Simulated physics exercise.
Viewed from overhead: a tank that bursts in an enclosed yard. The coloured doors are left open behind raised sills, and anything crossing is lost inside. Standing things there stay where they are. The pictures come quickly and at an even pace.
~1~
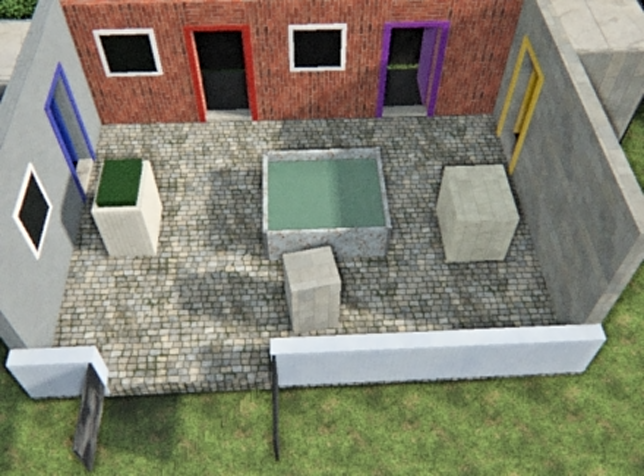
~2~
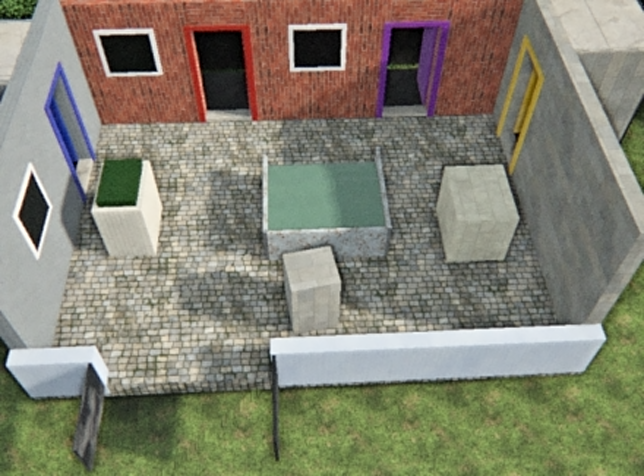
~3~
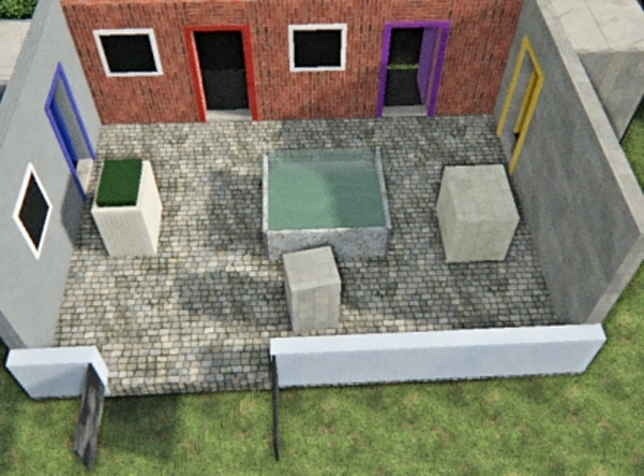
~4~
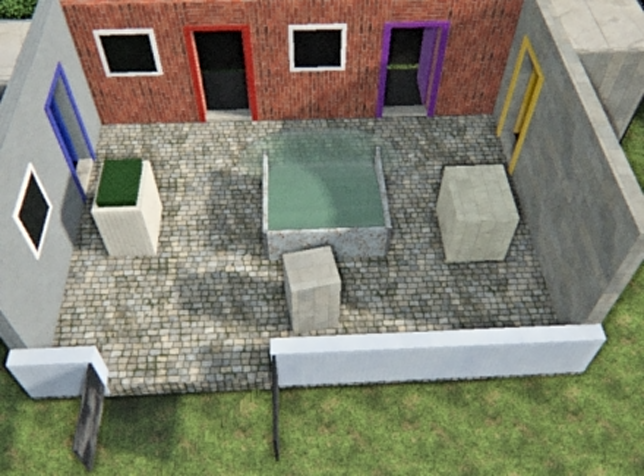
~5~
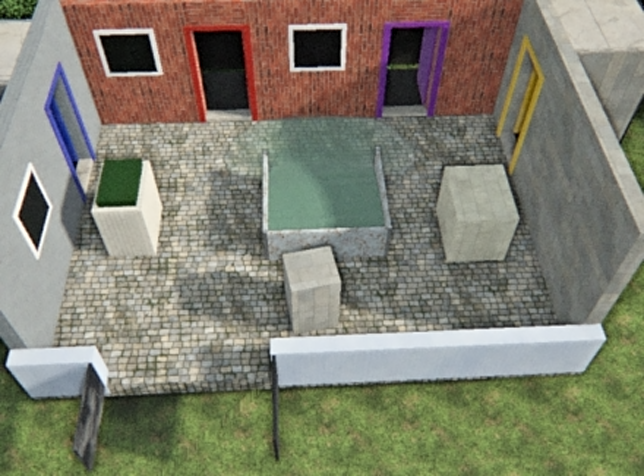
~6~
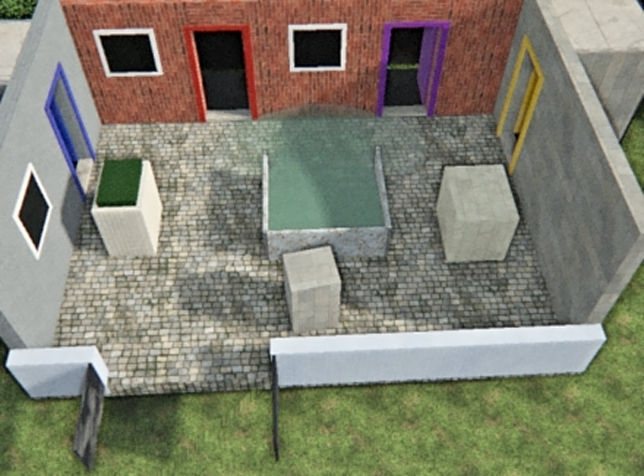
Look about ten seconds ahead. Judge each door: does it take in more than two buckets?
My call: The yellow door takes in more, the red door takes in more, the blue door takes in more, the purple door takes in more.
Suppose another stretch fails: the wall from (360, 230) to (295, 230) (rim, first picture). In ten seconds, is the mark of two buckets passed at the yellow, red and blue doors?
I'd expect the yellow one is safe, the red one is safe and the blue one is safe.
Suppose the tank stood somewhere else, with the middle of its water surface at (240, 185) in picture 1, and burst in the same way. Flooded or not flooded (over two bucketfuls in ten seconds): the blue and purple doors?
I'd say the blue one remains below and the purple one remains below.
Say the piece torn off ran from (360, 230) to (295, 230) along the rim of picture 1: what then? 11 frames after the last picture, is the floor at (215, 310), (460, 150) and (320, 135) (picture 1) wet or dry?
Submerged, untouched, untouched.
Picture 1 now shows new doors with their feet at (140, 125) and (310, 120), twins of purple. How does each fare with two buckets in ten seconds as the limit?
Taking them in order: The first door stays short, the second door exceeds it.
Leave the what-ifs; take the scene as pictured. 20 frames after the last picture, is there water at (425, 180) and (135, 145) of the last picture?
Soaked, soaked.
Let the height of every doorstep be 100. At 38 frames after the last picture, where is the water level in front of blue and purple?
In order: Roughly 120 % and 110 %.
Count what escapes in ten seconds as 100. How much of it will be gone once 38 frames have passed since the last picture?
Close to 70 %.
A moment on, water covers 20 % of the floor; the yellow door not reached, the red door under two buckets in, the blue door not reached, the purple door under two buckets in.
Next, water covers 30 % of the floor; the yellow door wet at the sill, nothing in, the red door over two buckets in, the blue door not reached, the purple door over two buckets in.
Then, water covers 45 % of the floor; the yellow door over two buckets in, the red door over two buckets in, the blue door under two buckets in, the purple door over two buckets in.
Later, water covers 70 % of the floor; the yellow door over two buckets in, the red door over two buckets in, the blue door over two buckets in, the purple door over two buckets in.
In the end, water covers 95 % of the floor; the yellow door over two buckets in, the red door over two buckets in, the blue door over two buckets in, the purple door far over two buckets in.
